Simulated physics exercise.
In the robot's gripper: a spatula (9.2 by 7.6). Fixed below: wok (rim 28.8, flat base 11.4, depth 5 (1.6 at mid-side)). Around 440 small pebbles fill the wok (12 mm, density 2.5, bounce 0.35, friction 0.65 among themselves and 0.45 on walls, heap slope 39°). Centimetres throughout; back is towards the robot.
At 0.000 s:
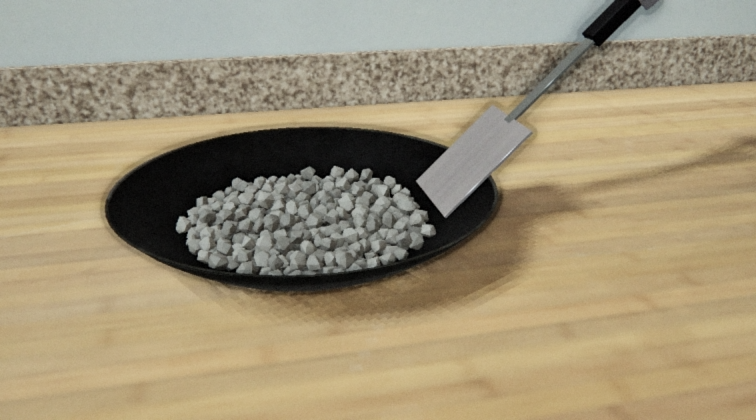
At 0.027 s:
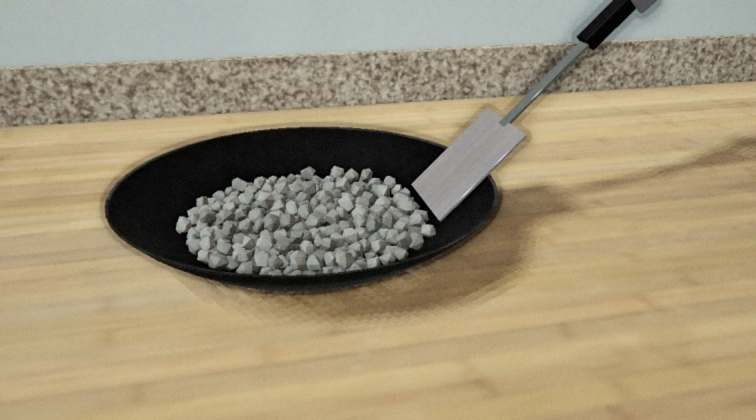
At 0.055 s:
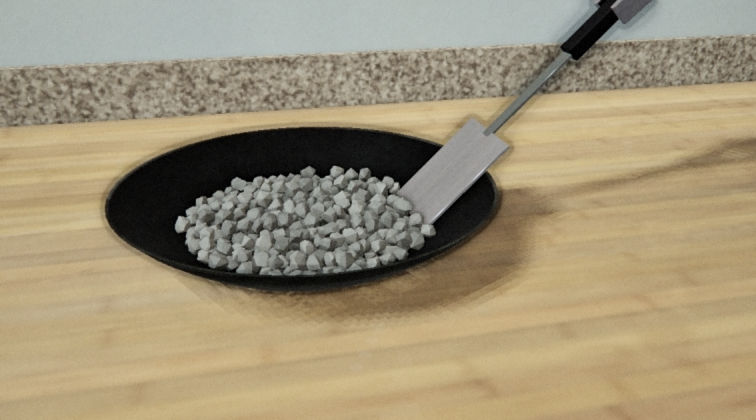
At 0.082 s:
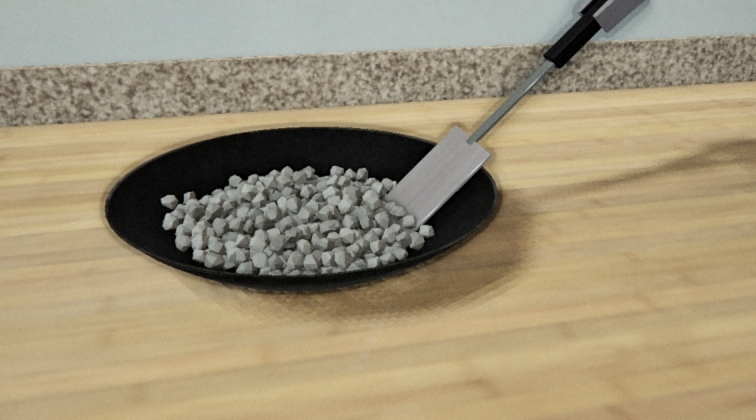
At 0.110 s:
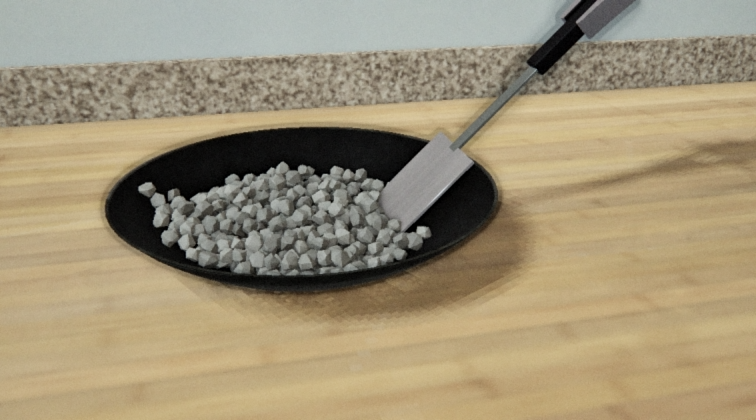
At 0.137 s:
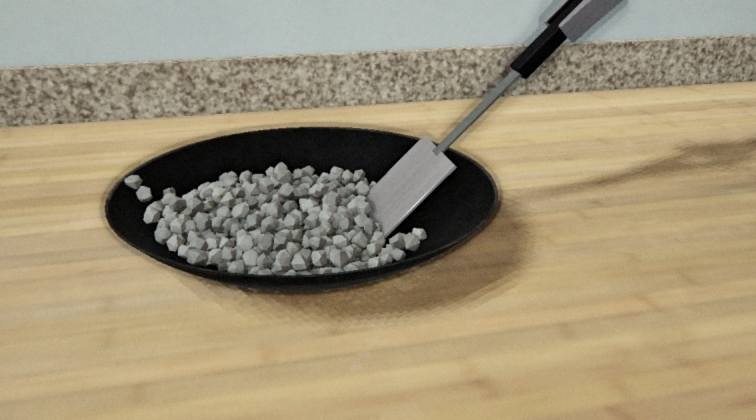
Grey pebbles in a black wok being pushed leftward by a flat spatula in a robot gripper, some shifting up the left side.
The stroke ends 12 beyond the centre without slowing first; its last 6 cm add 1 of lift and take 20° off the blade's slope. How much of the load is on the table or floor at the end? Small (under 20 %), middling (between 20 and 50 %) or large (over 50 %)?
A middling share, between 20 and 50 %, ends on the table or floor.
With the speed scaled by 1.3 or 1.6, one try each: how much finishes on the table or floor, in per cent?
Some 45 and 45 per cent.
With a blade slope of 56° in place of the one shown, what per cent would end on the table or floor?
Then about 40 per cent.
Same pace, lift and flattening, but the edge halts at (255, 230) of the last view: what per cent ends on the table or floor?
Some 0 per cent.
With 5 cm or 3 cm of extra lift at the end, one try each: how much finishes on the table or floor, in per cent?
Some 30 and 35 per cent.
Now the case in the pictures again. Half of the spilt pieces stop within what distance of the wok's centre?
Some 22 cm.
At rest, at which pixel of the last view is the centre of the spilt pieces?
At about (17, 270).
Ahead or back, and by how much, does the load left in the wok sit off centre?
Roughly 3.5 cm ahead.
After 0.26 s, sloping 44°, highest piece 6 above the table; 439 in the wok.
After 0.37 s, sloping 37°, highest piece 8 above the table; 410 in the wok, 29 on the blade or in flight.
After 0.63 s, sloping 24°, highest piece 6 above the table; 270 in the wok, 168 on the table or floor, 1 on the blade or in flight.
After 1.68 s, sloping 24°, highest piece 6 above the table; 269 in the wok, 170 on the table or floor.
In the end, 269 in the wok, 170 on the table or floor. That is 39 % on the table or floor.
